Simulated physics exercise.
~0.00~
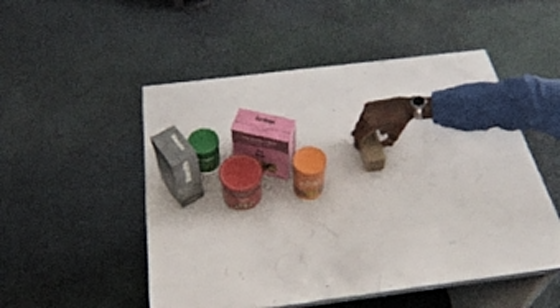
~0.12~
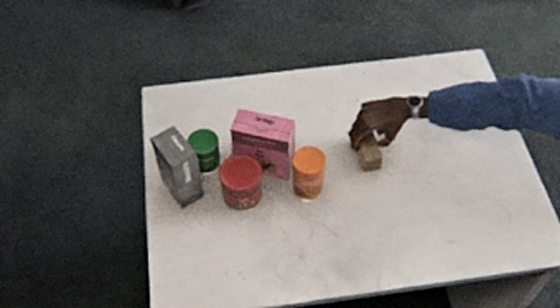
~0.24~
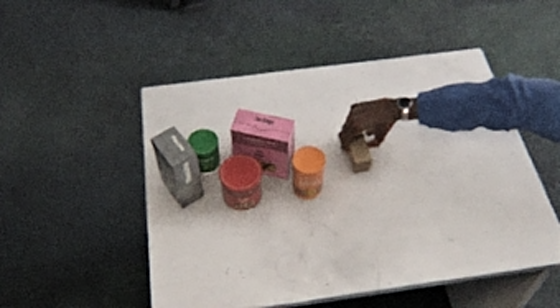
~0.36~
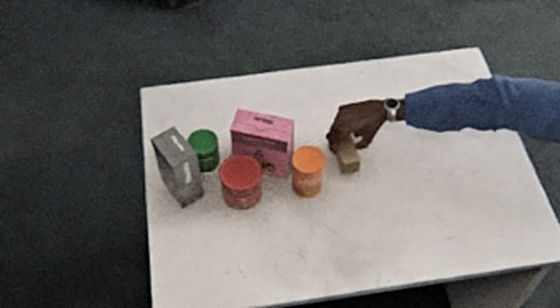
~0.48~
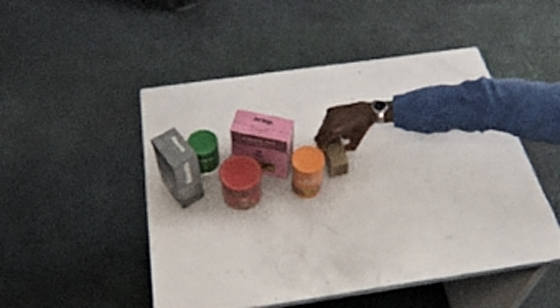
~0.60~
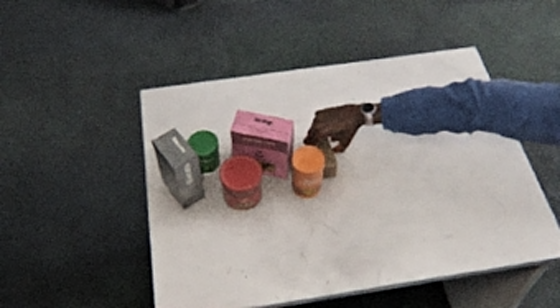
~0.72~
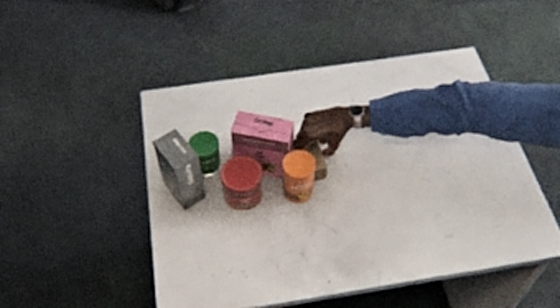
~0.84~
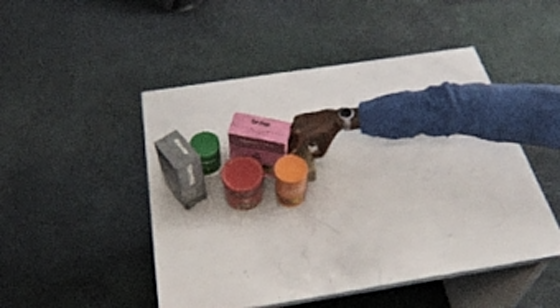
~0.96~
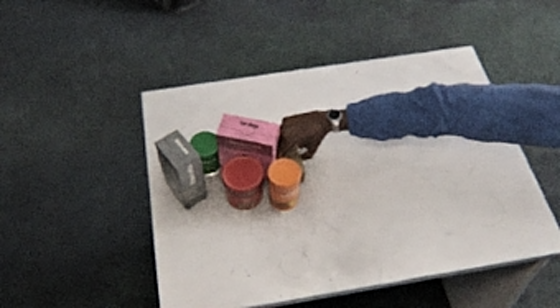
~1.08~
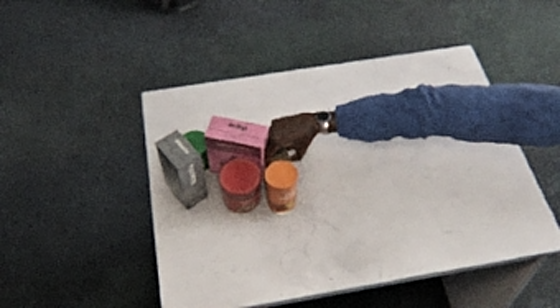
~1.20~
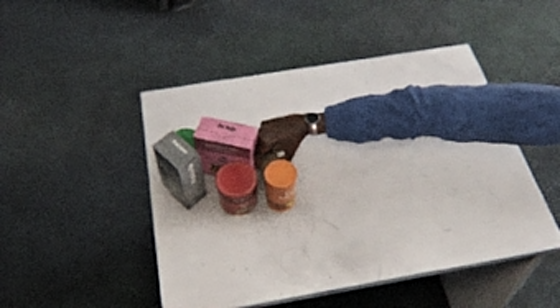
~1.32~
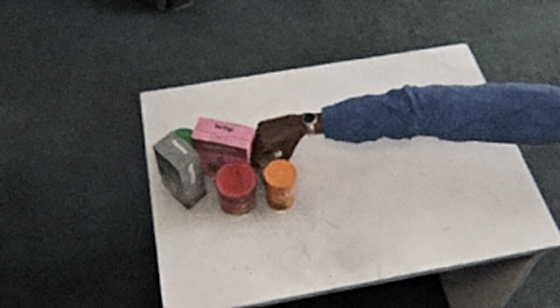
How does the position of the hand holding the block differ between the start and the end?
At the start the hand was out on the open right part of the table, away from the tins and boxes. By the end it was farther left, right beside the pink packet and just behind the orange tin.
